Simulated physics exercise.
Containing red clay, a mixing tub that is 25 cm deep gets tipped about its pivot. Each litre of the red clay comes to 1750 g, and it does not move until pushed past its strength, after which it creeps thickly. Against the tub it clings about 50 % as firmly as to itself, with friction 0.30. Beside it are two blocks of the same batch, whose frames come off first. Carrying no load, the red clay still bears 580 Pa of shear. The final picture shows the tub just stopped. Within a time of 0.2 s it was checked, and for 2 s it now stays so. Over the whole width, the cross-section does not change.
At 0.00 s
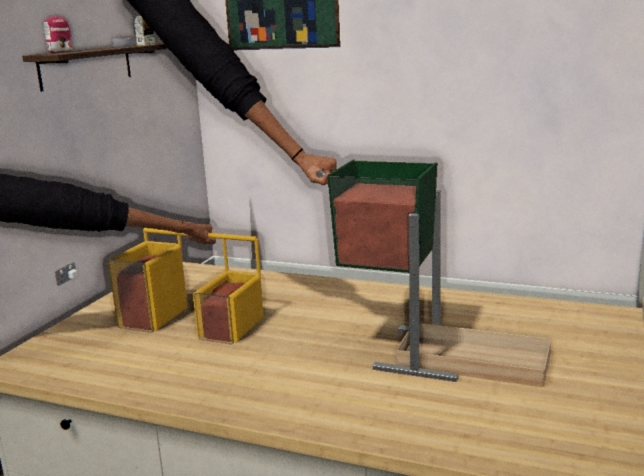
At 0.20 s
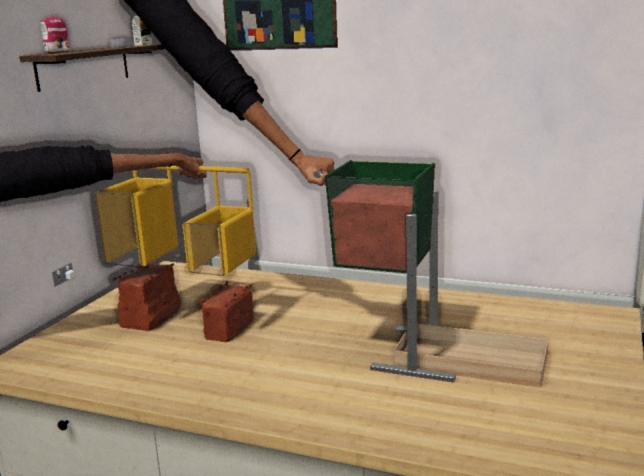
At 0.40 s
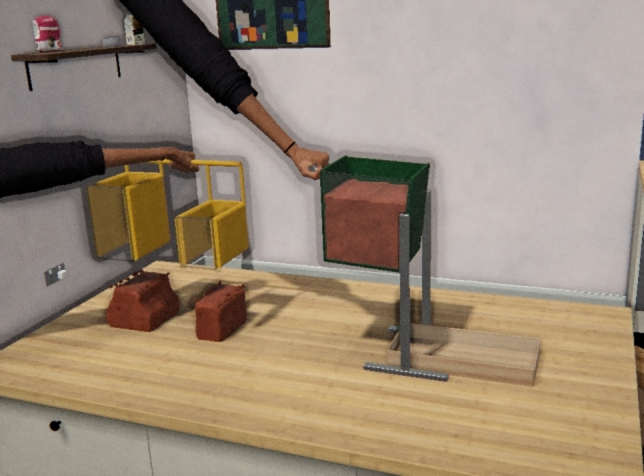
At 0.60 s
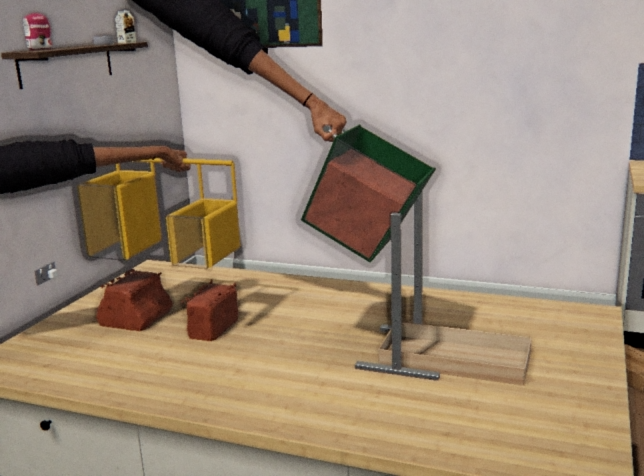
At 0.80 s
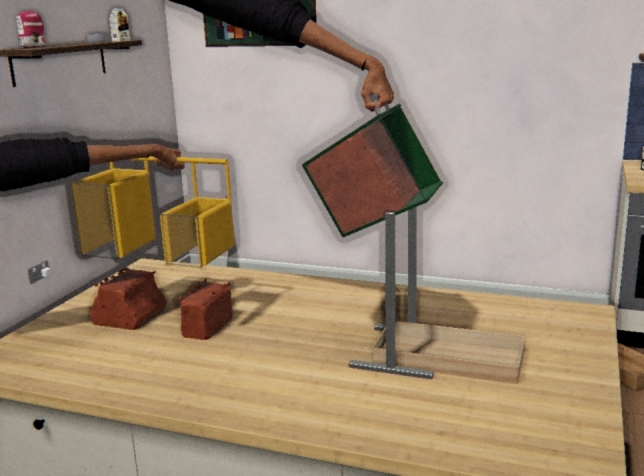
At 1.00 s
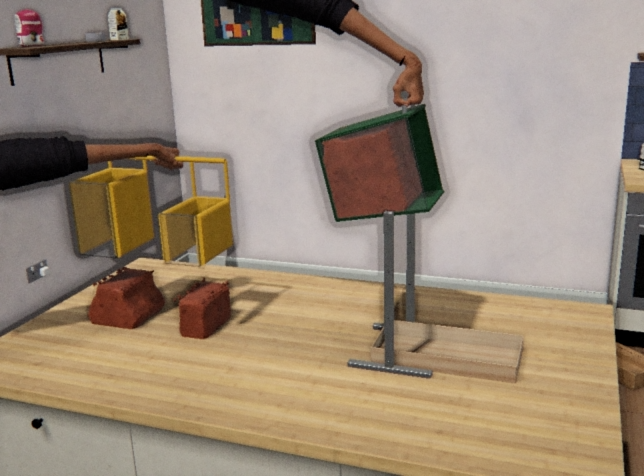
On a wooden kitchen counter, one hand lifts two yellow moulds off red clay blocks, and the left block slumps while the right keeps its shape; then another hand steadily tilts a green tub of red clay on a stand.
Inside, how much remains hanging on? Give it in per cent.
Some 100 percent remains.
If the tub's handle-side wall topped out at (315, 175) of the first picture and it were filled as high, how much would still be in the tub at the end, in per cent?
I'd put it at close to 80 per cent.
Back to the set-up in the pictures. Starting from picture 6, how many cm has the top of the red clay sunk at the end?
About 3 cm.
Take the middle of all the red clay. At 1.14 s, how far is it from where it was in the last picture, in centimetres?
It has moved close to 1 cm.
After 1.14 s, the tub is at 77 degrees and holds 100 %.
After 1.31 s, the tub is at 77 degrees and holds 100 %.
After 1.48 s, the tub is at 77 degrees and holds 100 %.
After 1.65 s, the tub is at 77 degrees and holds 100 %.
After 3.00 s, at the end, the tub is at 77 degrees and holds 100 %.
